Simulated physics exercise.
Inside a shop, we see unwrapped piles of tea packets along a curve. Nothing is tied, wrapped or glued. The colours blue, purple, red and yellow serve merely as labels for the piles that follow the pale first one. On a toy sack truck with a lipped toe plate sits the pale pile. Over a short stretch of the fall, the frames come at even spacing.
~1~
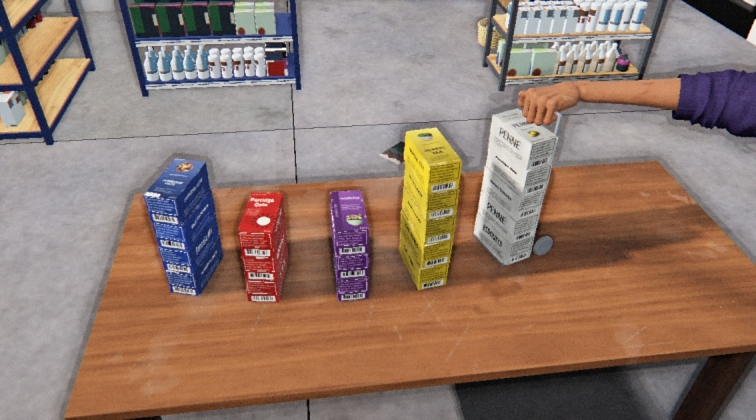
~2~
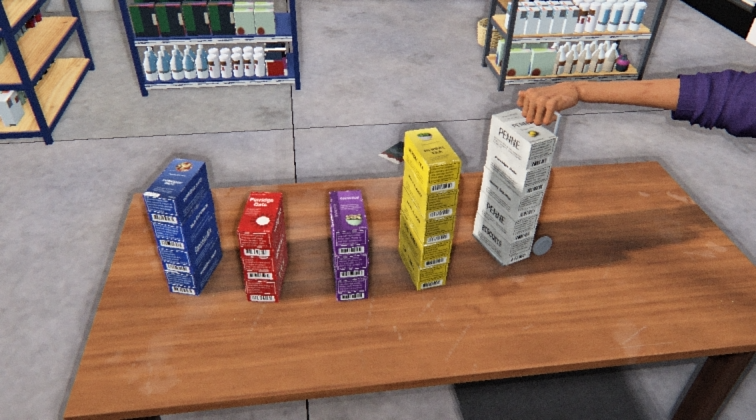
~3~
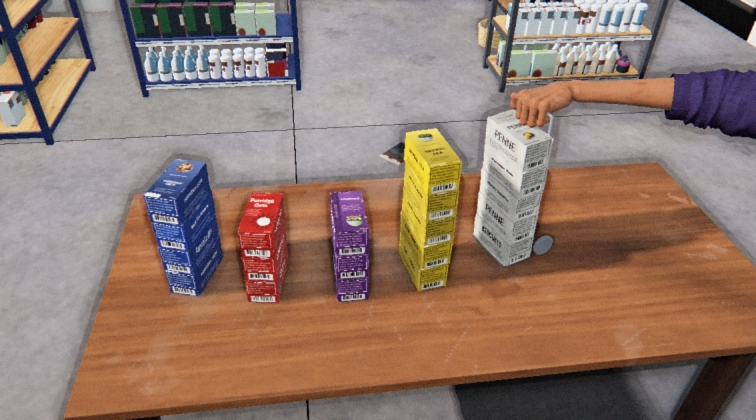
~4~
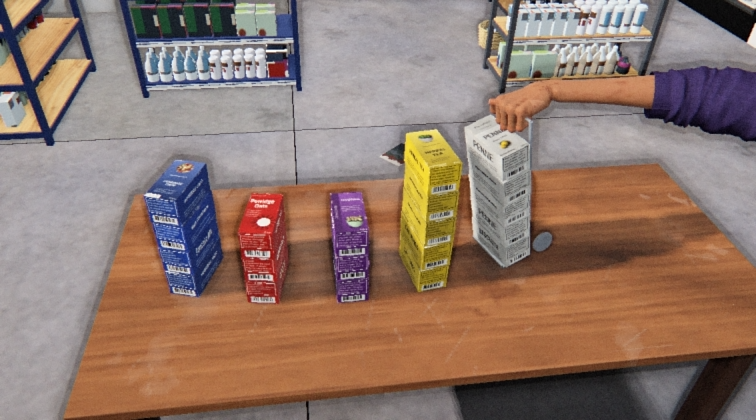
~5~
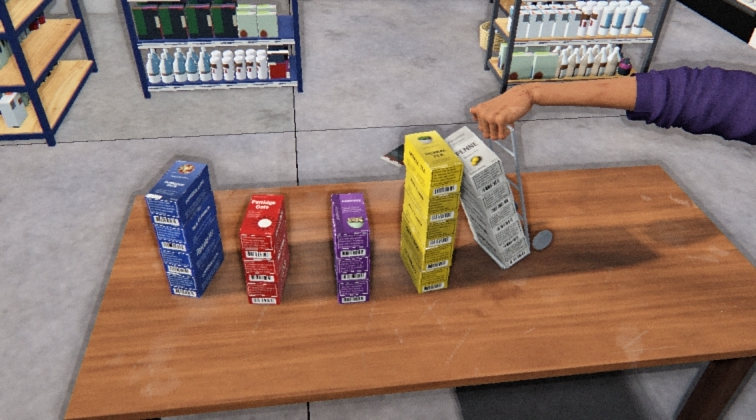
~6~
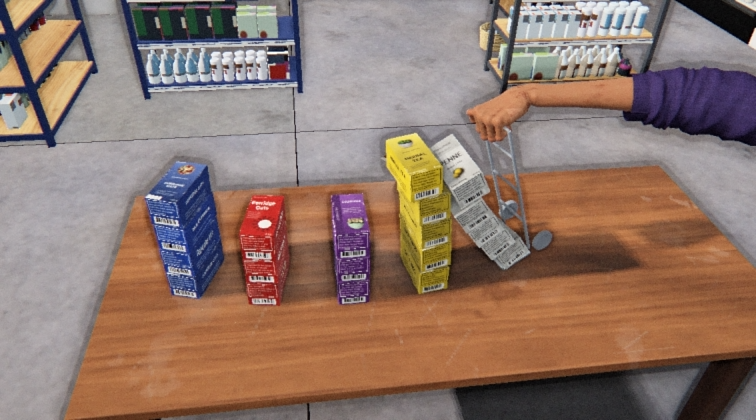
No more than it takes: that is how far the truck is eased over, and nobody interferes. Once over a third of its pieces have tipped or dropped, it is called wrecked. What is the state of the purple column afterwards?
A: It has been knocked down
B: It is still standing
The answer is A.
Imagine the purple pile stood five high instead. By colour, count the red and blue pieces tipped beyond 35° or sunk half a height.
For red the count is 3, and for blue it is 4.
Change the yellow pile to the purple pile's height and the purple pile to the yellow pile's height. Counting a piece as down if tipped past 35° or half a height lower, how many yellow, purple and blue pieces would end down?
Yellow: 3, purple: 5, blue: 4.
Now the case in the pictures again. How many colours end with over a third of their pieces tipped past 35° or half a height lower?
Total: 4.
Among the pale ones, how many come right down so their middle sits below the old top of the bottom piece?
2 in all.
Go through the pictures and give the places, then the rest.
In the first picture (places mark the middle of the side facing us), truck frame level; top purple packet (349, 209); top red packet (261, 211); the rest undisturbed.
Truck frame level; top purple packet (348, 209), in the second picture.
Truck frame rocked barely; top purple packet (349, 210), in the third picture.
Truck frame (530, 151) rocked a little, top of the pale pile leaning a little; top purple packet (349, 211); the rest undisturbed, in the fourth picture.
Truck frame (516, 157) rocked clearly, top of the pale pile leaning clearly; top purple packet (350, 212); the rest undisturbed, in the fifth picture.
Truck frame (513, 158) rocked clearly, top of the pale pile leaning well over; top purple packet (350, 213); top yellow packet (413, 153) leaning barely; 4 disturbed, none down, in the sixth picture.
Soon after the last picture, 5 of the pale pile down; none of the 3 purple packets down (3 of 15 in all colours); top purple packet leaning barely; top yellow packet leaning steeply, about its own height lower.
A little later, 5 of the pale pile down; 3 of the 3 purple packets down (14 of 15 in all colours); top purple packet leaning a little, about its own height lower; top blue packet leaning well over, half its height lower.
By the end, 5 of the pale pile down; 3 of the 3 purple packets down (14 of 15 in all colours); top purple packet about its own height lower; top red packet leaning well over, about its own height lower. As the last picture would show them, middles, top purple packet near (263, 255), top red packet near (188, 253).
